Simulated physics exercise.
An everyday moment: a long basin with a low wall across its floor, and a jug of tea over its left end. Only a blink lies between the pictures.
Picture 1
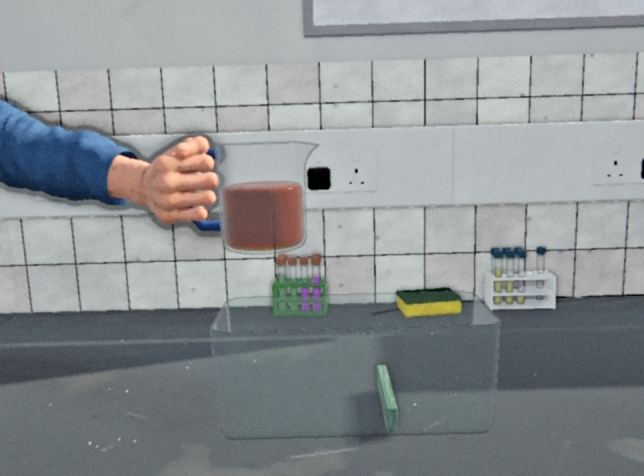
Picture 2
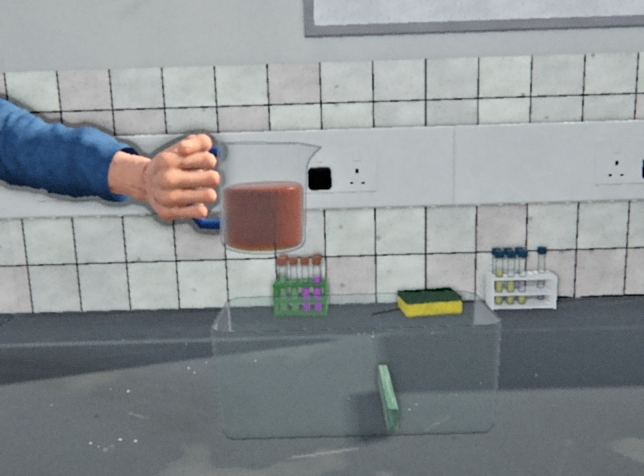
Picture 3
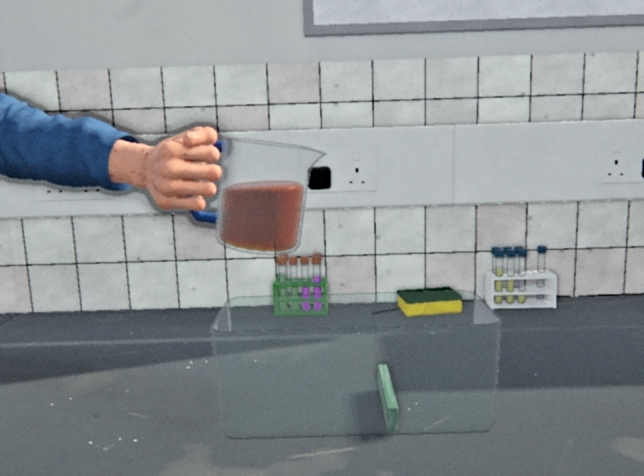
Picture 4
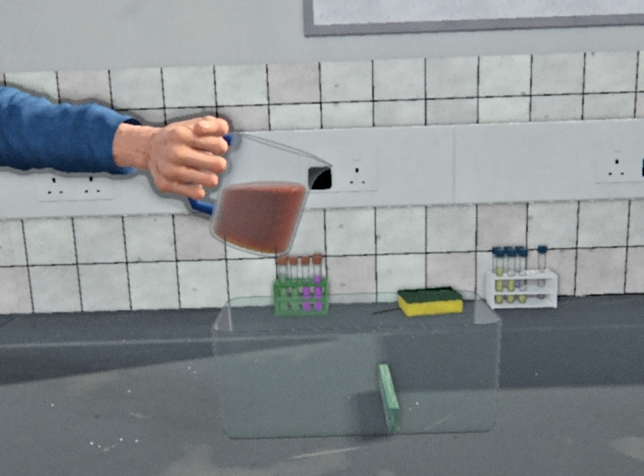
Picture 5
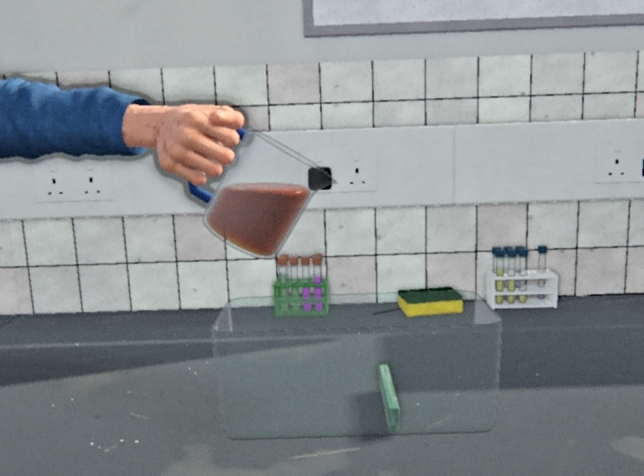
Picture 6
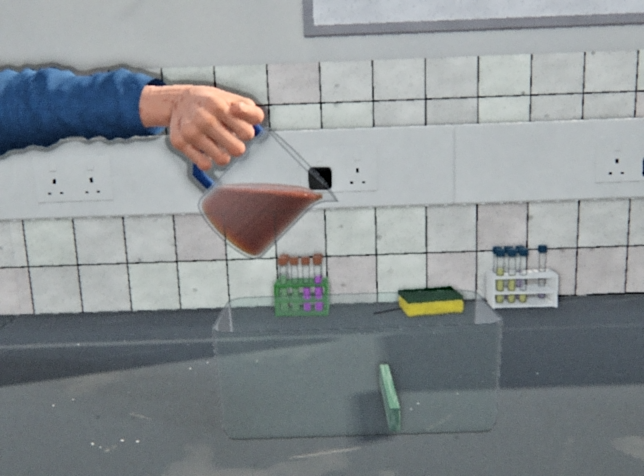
A hand in a blue sleeve held a clear jug of reddish-brown tea above the left side of a long see-through basin, then steadily tilted it to the right, its handle side rising.
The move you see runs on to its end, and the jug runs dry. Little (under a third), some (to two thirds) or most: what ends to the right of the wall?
In the end from a third to two thirds is right of the wall.
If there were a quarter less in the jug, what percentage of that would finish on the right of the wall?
Some 25 per cent.
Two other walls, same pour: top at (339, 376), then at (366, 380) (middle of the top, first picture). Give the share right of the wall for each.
First some 90, then 85 per cent.
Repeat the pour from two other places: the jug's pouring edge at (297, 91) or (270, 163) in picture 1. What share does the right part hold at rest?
Roughly 25 per cent, and 10 per cent.
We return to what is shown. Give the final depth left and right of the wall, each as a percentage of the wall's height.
The left part 40 per cent, the right part 50.
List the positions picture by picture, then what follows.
In the first frame, it leans 0°; its right rim is at (319, 143); the tea meets the walls at (222, 187) and (303, 185); the long basin's rim runs from (219, 315) to (487, 308); the wall's top is at (386, 386).
In the second frame, it leans 2°; its right rim is at (322, 146); the tea meets the walls at (223, 187) and (304, 184).
In the third frame, it leans 9°; its right rim is at (327, 152); the tea meets the walls at (223, 188) and (305, 185).
In the fourth frame, it leans 19°; its right rim is at (334, 165); the tea meets the walls at (222, 188) and (308, 185).
In the fifth frame, it leans 32°; its right rim is at (338, 182); the tea meets the walls at (215, 195) and (312, 188).
In the sixth frame, it leans 46°; its right rim is at (339, 201); the tea meets the walls at (206, 194) and (323, 192).
A moment on, the jug is tipped on its side and 68 per cent is still to pour, 8 is left of the wall and 1 right of it.
Next, the jug is tipped on its side and 25 per cent is still to pour, 32 is left of the wall and 27 right of it.
Then the jug is tipped on its side and 8 per cent is still to pour, 43 is left of the wall and 42 right of it.
Later the jug is tipped on its side and 2 per cent is still to pour, 54 is left of the wall and 41 right of it.
In the end 57 per cent lies left of the wall, 42 right of it and 1 outside.
